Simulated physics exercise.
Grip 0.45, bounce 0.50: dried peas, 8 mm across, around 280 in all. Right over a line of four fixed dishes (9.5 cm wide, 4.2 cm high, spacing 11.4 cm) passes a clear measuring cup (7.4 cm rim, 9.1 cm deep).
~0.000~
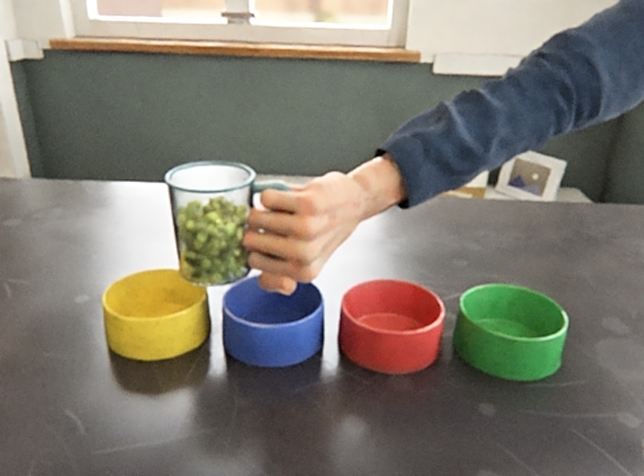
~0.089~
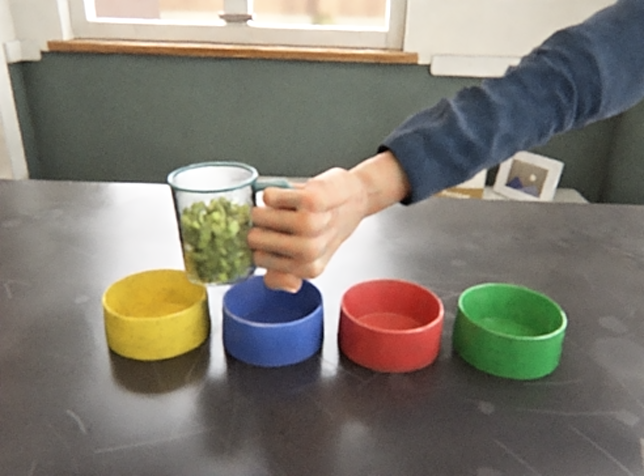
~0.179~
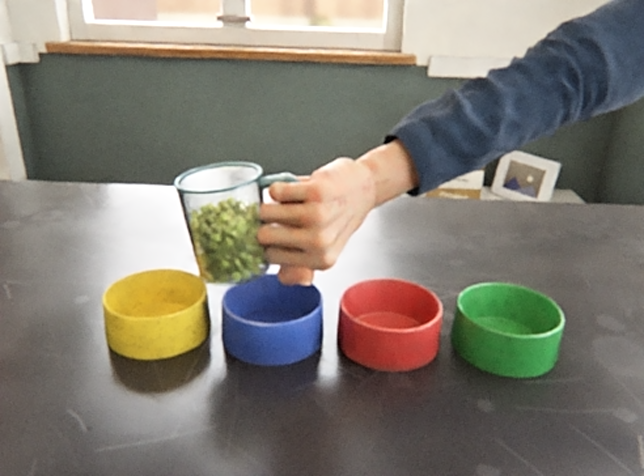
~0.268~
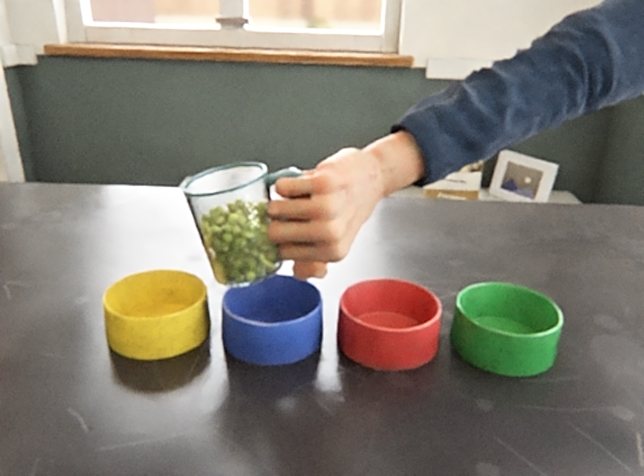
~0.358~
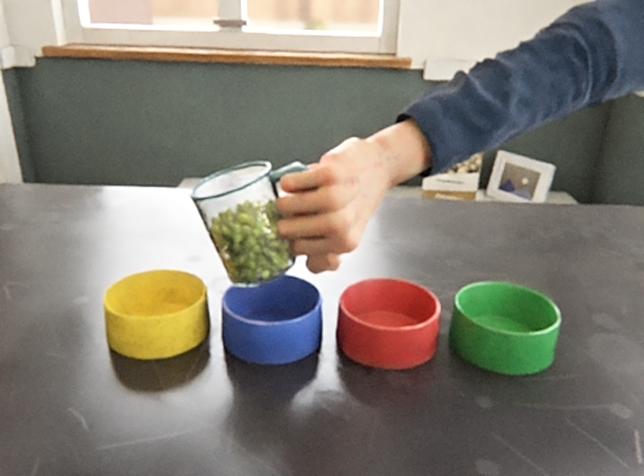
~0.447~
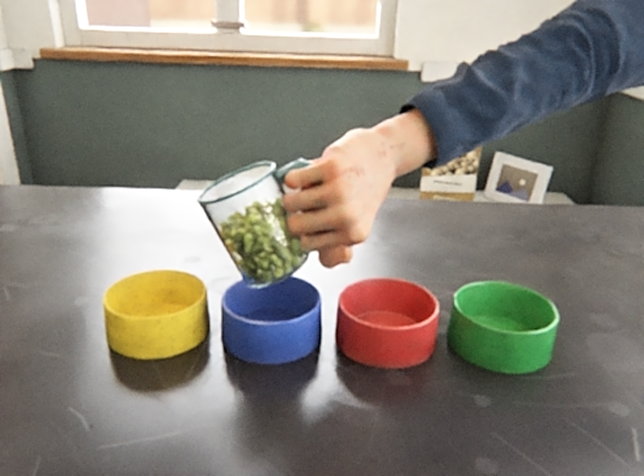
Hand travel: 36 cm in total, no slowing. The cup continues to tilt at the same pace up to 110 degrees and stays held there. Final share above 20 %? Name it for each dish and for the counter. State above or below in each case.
In each case: Red above, blue below, green below, yellow below, counter below.
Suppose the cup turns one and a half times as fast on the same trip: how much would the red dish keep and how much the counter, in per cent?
The red dish would get 20 and the counter 20.
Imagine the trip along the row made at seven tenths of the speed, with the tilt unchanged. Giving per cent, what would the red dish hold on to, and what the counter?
Shares: Red 0, counter 20.
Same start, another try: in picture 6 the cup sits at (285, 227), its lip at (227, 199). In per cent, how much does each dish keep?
Per cent kept: Red 0; blue 0; green 90; yellow 0.
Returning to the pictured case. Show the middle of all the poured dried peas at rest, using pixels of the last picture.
Close to pixel (381, 323).
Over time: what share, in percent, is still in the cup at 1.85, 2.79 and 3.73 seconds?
At the three moments: 75, 0 and 0 percent.
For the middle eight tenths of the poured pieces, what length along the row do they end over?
Roughly 7 centimetres.
After 1.85 s, tilt 109 degrees; cup holds 75 %, red 15 %.
After 2.79 s, tilt 110 degrees; cup holds 0 %, red 90 %.
Then, at 3.73 s, tilt 110 degrees; cup holds 0 %, red 90 %.
In the end, at 4.0 s, red 90 %, blue 0 %, green 0 %, yellow 0 %, counter 10 %.
